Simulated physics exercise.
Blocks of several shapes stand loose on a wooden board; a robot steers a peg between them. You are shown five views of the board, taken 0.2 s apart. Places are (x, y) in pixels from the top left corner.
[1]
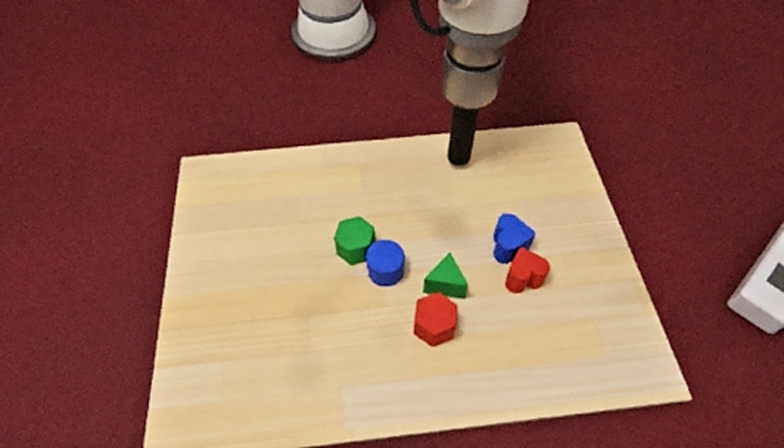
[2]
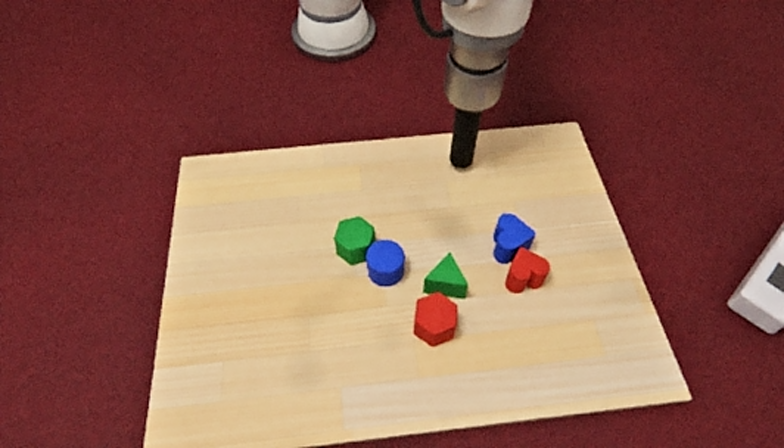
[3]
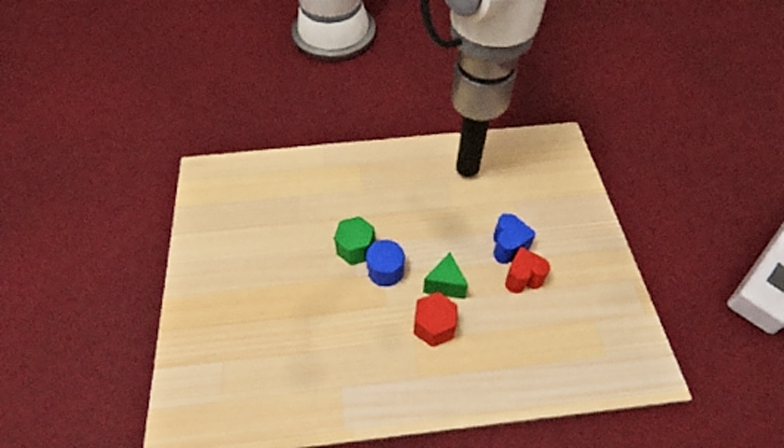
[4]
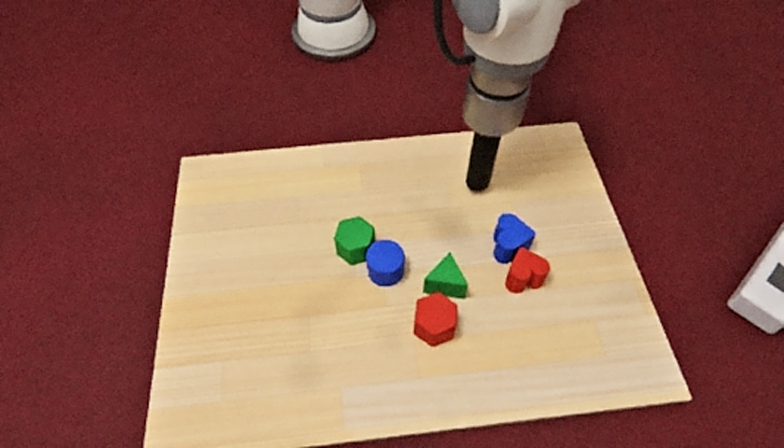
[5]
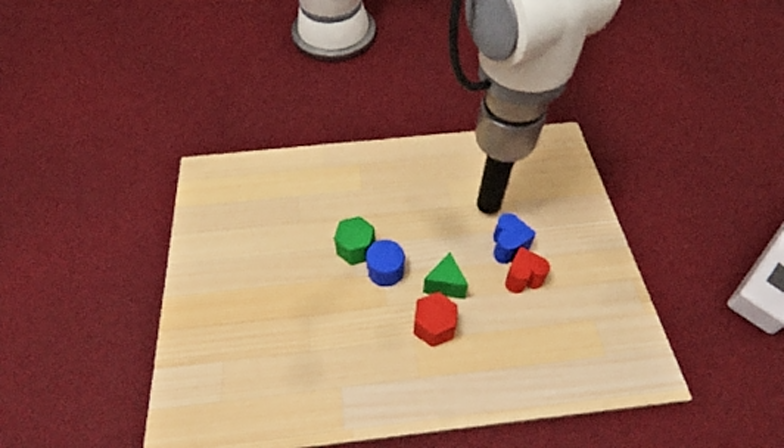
In this clip, a robot arm moves a dark peg down and slightly right across a wooden board, bringing it close to a blue heart, while the green, blue and red blocks all stay still.
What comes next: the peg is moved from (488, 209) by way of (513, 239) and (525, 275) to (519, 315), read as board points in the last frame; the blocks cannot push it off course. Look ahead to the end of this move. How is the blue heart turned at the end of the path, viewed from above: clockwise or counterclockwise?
From above, the blue heart will be seen to turn clockwise.
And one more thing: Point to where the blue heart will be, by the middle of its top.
It is going to be at (527, 338).
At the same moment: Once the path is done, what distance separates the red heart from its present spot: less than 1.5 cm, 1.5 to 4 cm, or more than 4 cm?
The shift is above 4 cm.
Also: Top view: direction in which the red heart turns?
Viewed from above: Anti-clockwise.
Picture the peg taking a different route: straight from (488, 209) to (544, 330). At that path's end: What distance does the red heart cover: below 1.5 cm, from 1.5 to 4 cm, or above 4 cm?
It ends over 4 cm away.
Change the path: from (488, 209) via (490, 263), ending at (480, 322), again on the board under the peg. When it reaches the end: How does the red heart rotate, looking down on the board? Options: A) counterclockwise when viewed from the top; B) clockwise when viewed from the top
That would be B.
On the path given first. One third of the way, peg (515, 234); blue heart (521, 253), turned 25° clockwise; red heart (537, 284), turned 20° anticlockwise.
Two thirds of the way, peg (527, 272); blue heart (528, 294), turned 40° clockwise; red heart (543, 325), turned 30° anticlockwise.
At the end, peg (520, 311); green three-sided block not moved; blue heart (527, 338), turned 25° clockwise; red heart (550, 370), turned 40° anticlockwise.
